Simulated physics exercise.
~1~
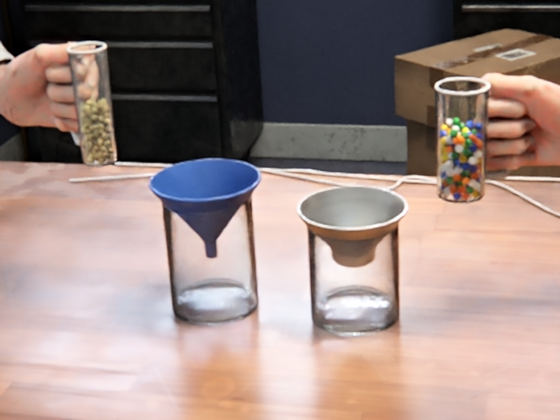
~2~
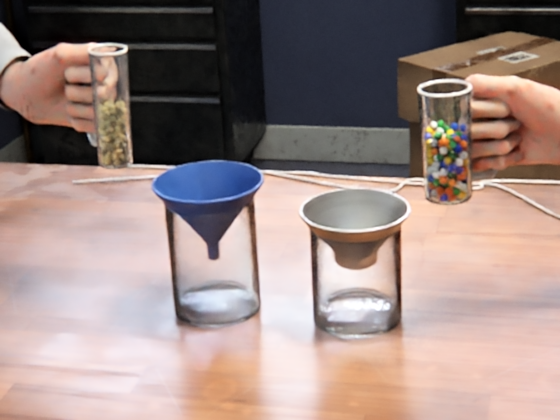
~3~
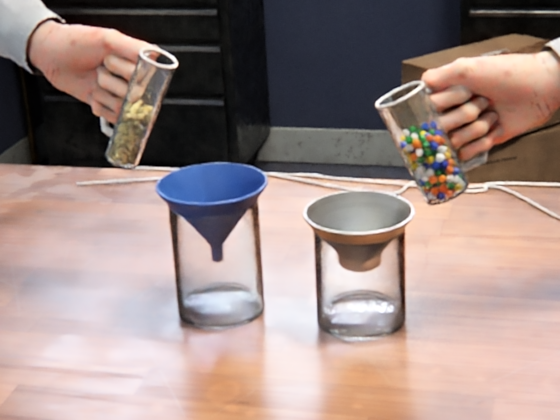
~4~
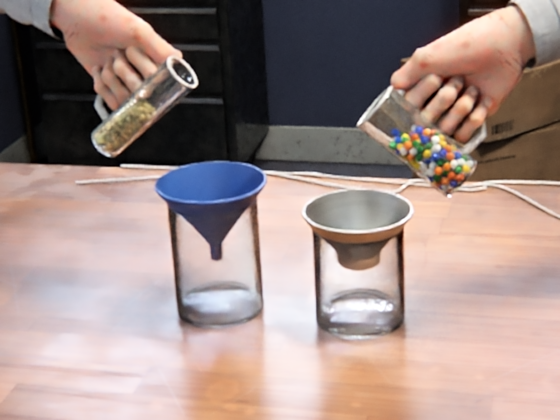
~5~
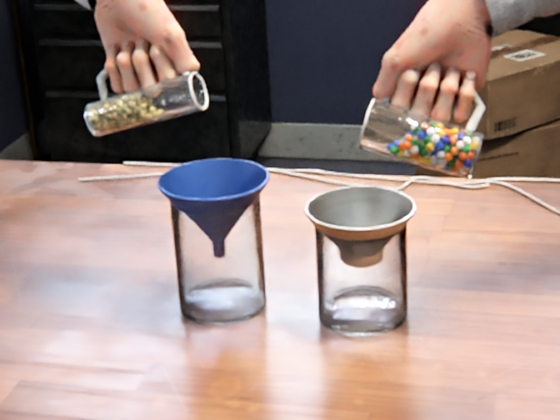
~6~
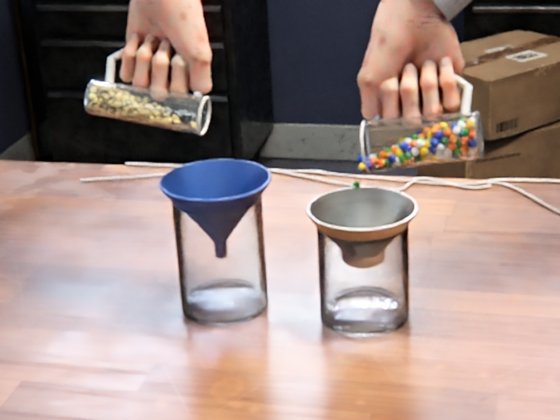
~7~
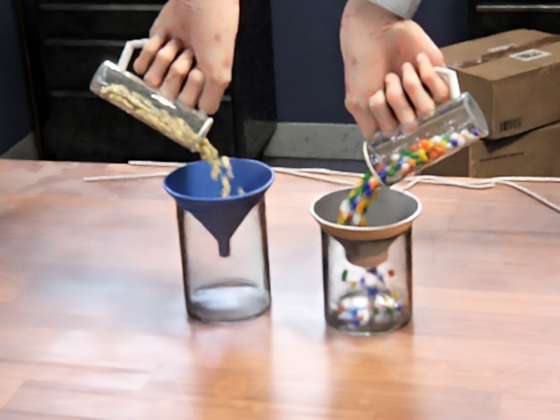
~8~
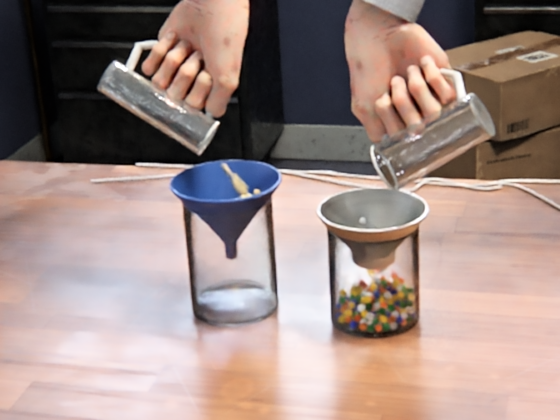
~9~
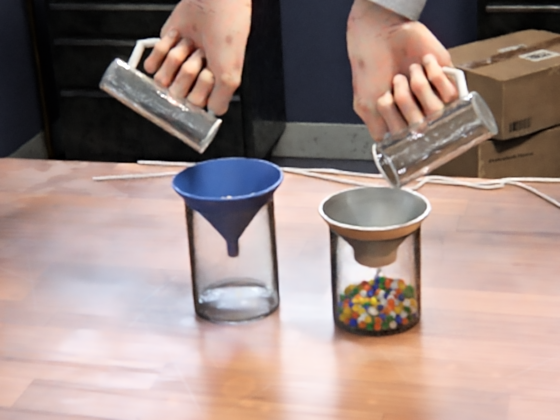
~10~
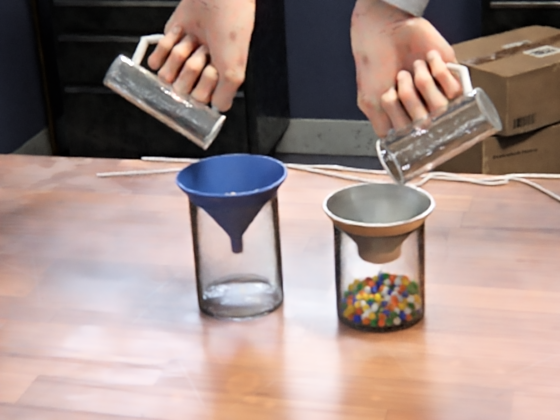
The clip shows two hands tipping small clear cups over funnels set in glass jars, pale pieces on the left and multicoloured beads on the right. The beads drop through into their jar, while the pale pieces go into the blue funnel and nearly all stay stuck there.
